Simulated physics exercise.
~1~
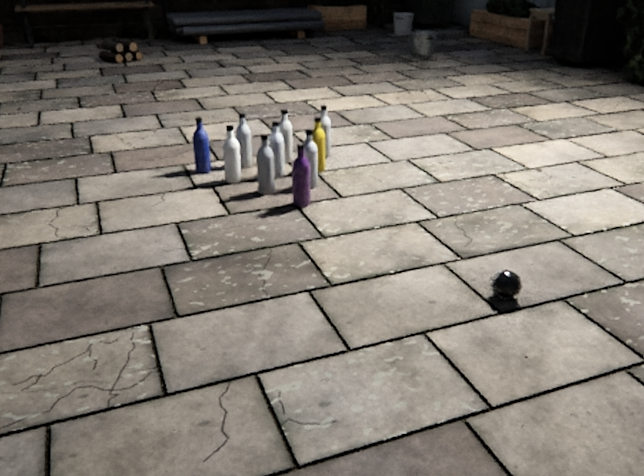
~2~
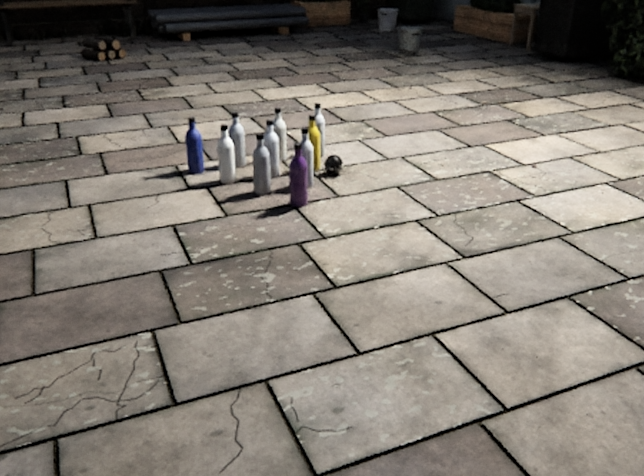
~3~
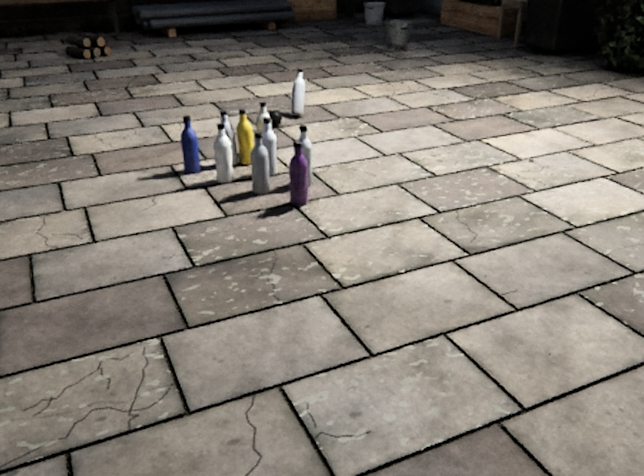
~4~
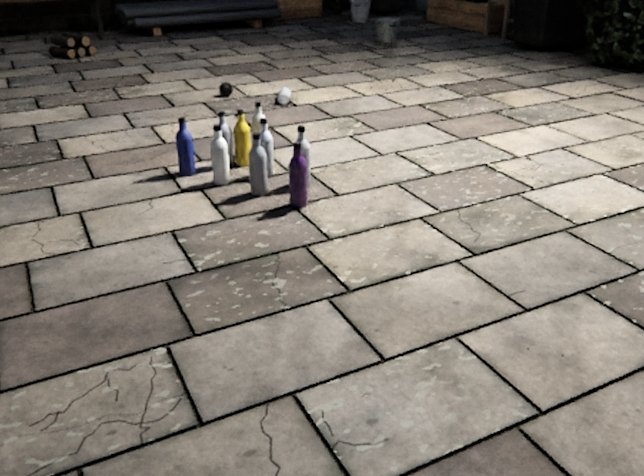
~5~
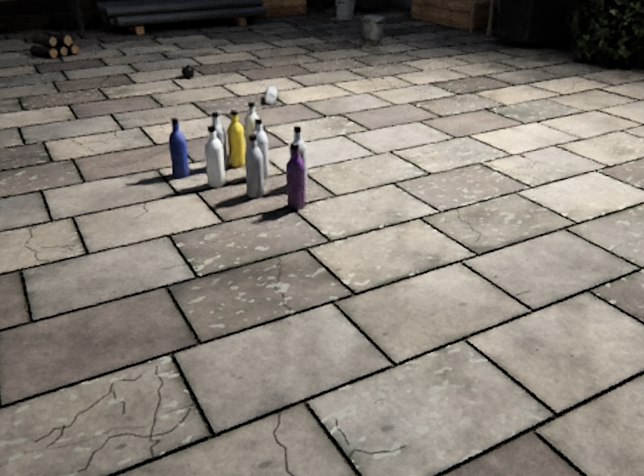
A dark ball rolled across a stone patio into a cluster of standing bottles, shoving the yellow one to the left and toppling a white one at the back, then kept rolling away while the blue and purple bottles stayed standing in place.
